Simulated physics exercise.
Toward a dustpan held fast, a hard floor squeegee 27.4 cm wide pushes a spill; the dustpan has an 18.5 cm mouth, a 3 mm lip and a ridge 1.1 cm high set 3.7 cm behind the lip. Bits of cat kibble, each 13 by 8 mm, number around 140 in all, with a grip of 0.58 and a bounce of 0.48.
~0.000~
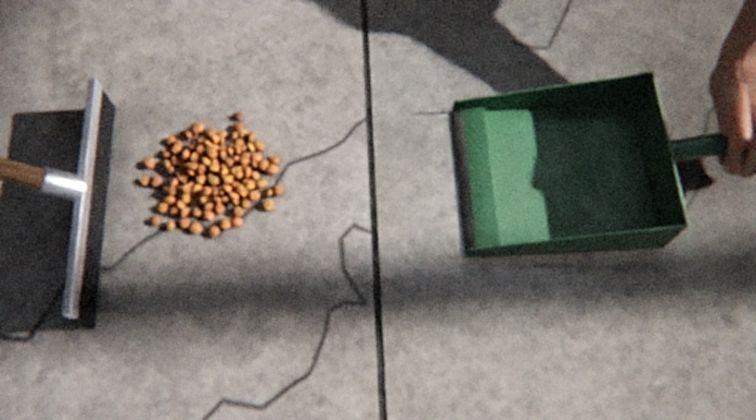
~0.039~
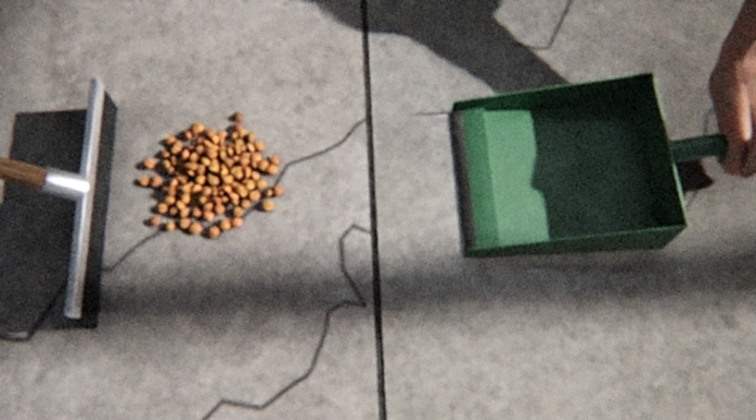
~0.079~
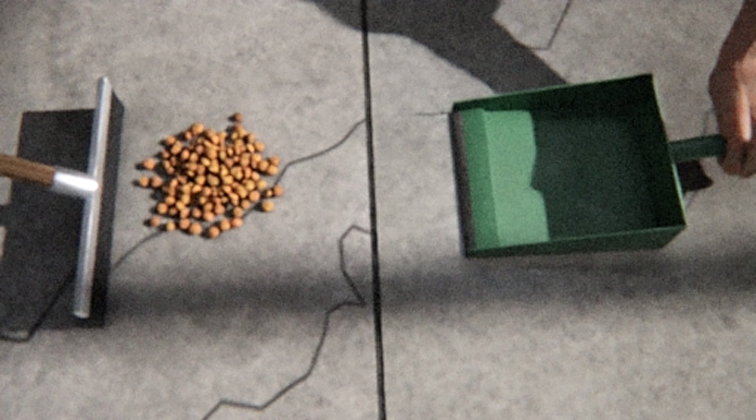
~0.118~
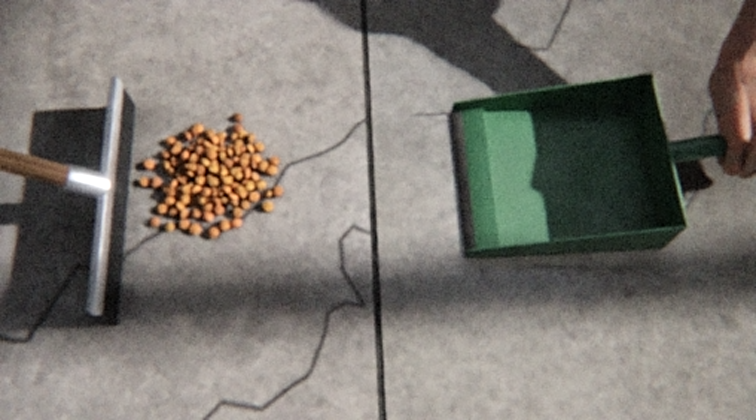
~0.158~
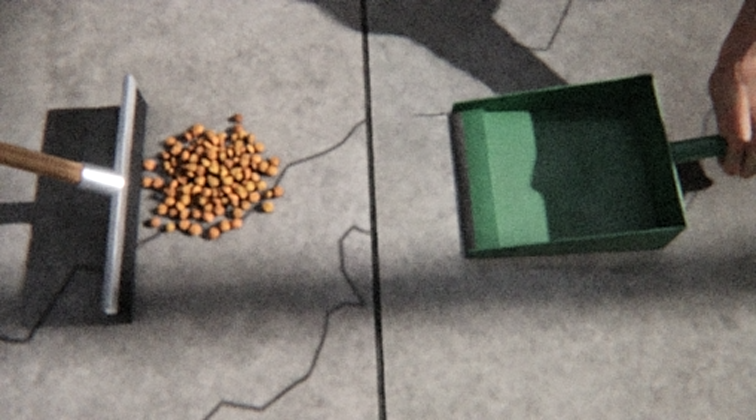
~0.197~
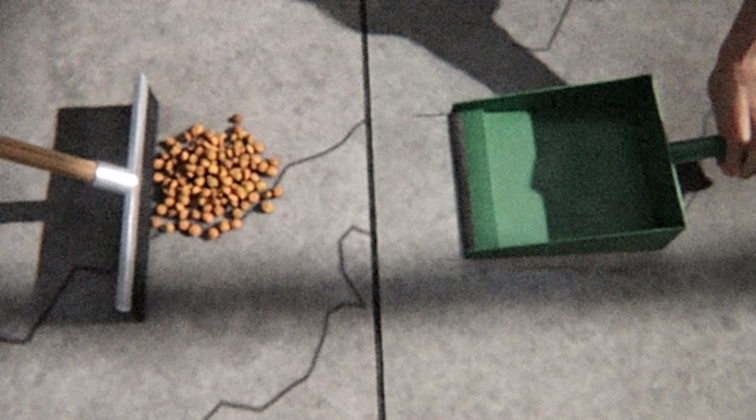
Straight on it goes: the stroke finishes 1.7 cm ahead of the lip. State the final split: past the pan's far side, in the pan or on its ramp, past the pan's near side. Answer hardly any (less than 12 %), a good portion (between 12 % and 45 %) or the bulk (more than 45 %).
Past the pan's far side: A good portion; in the pan or on its ramp: A good portion; past the pan's near side: Hardly any.
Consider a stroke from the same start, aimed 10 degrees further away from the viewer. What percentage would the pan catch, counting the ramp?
Roughly 25 per cent would finish in the pan or on its ramp.
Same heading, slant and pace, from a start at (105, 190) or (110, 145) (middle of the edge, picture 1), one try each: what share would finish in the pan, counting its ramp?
Close to 40 in a hundred, then close to 35 in a hundred.
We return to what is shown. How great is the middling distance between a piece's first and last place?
I'd say close to 30 cm.
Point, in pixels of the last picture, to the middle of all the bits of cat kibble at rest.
Look around (459, 136) in the last picture.
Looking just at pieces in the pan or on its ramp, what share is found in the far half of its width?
70 per cent.
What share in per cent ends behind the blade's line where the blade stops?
About 0 per cent.
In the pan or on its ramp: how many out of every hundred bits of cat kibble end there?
Close to 40 in a hundred end up there.
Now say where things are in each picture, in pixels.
In the first frame, blade from (71, 313) to (96, 87), moved 0.0 cm, 0 of the pieces shifted so far; middle of the pieces at (218, 173); pan at (570, 176).
In the second frame, blade from (74, 313) to (98, 87), moved 0.3 cm, 0 of the pieces shifted so far; middle of the pieces at (218, 174).
In the third frame, blade from (82, 312) to (106, 86), moved 1.2 cm, 0 of the pieces shifted so far; middle of the pieces at (217, 174).
In the fourth frame, blade from (96, 310) to (117, 85), moved 2.5 cm, 0 of the pieces shifted so far; middle of the pieces at (217, 174).
In the fifth frame, blade from (111, 308) to (130, 83), moved 4.0 cm, 0 of the pieces shifted so far; middle of the pieces at (217, 175).
In the sixth frame, blade from (124, 306) to (142, 82), moved 5.4 cm, 3 of the pieces shifted so far; middle of the pieces at (217, 175); pan at (569, 178). Its pace works out near 0.37 m/s, heading 7 degrees away from the viewer's side.
Then, at 0.64 s, middle of the blade 20 cm from the lip; 0 % over the lip, far side 10 %, near side 0 %.
After 0.93 s, middle of the blade 9 cm from the lip; 0 % over the lip, far side 20 %, near side 0 %.
After 1.32 s, middle of the blade 2 cm from the lip; 40 % over the lip, far side 25 %, near side 0 %.
At rest (1.8 s), far side 25 %, pan 40 %, near side 0 %, in front of the lip or behind the blade 35 %.
